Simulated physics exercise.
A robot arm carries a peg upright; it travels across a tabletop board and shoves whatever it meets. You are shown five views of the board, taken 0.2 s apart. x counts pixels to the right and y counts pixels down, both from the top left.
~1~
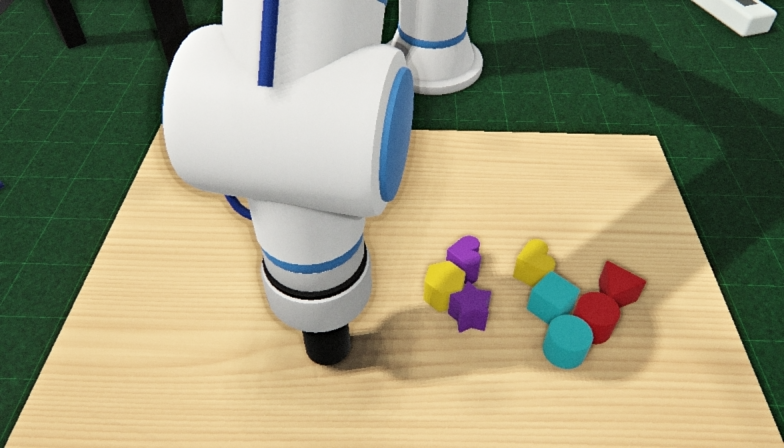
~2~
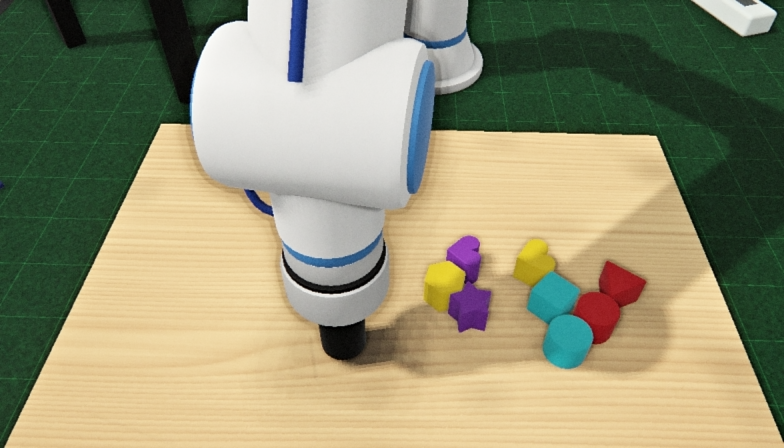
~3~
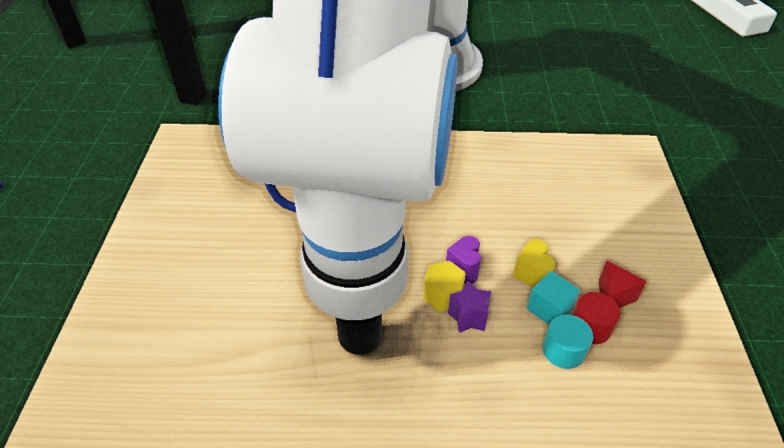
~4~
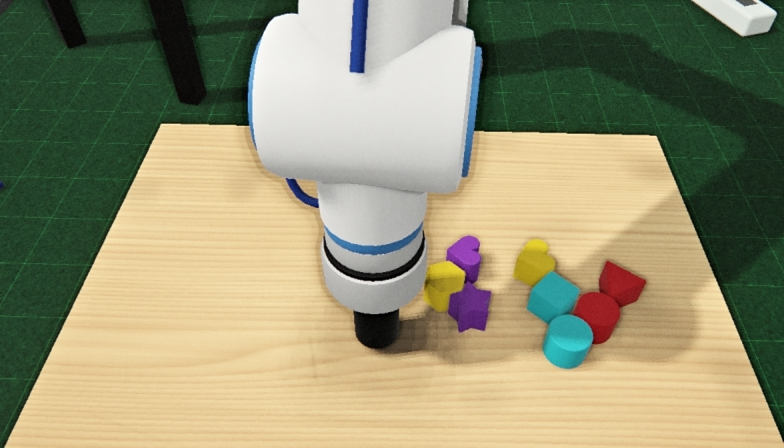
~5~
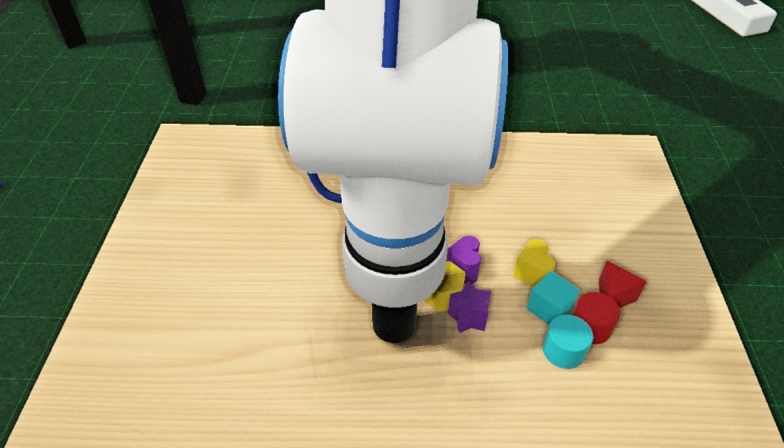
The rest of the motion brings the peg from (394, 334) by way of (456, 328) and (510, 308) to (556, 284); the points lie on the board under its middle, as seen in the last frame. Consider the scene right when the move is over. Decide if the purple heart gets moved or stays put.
The purple heart is left alone.
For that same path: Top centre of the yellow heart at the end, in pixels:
Put as a pixel place, it's (562, 220).
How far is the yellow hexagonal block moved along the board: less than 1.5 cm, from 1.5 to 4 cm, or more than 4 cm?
Below 1.5 cm.
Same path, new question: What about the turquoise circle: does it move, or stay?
At the moment the path ends, the turquoise circle still stands where it did.
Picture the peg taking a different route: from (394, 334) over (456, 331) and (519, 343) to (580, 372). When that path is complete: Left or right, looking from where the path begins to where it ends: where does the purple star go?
It goes toward the left-hand side.
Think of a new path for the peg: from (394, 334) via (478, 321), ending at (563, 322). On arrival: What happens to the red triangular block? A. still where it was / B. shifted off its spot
B - shifted off its spot.
On the path given first. One third of the way, peg at (457, 319); purple star at (489, 293).
Two thirds of the way, peg at (513, 298); purple star at (541, 271), turned 15° anticlockwise; yellow heart at (543, 247), turned 15° anticlockwise; turquoise square piece at (579, 279), turned 35° clockwise.
At the end, peg at (559, 274); yellow hexagonal block still; purple heart still; purple star at (578, 243), turned 35° anticlockwise; yellow heart at (562, 220), turned 35° anticlockwise; turquoise square piece at (606, 270), turned 80° clockwise; turquoise circle still.
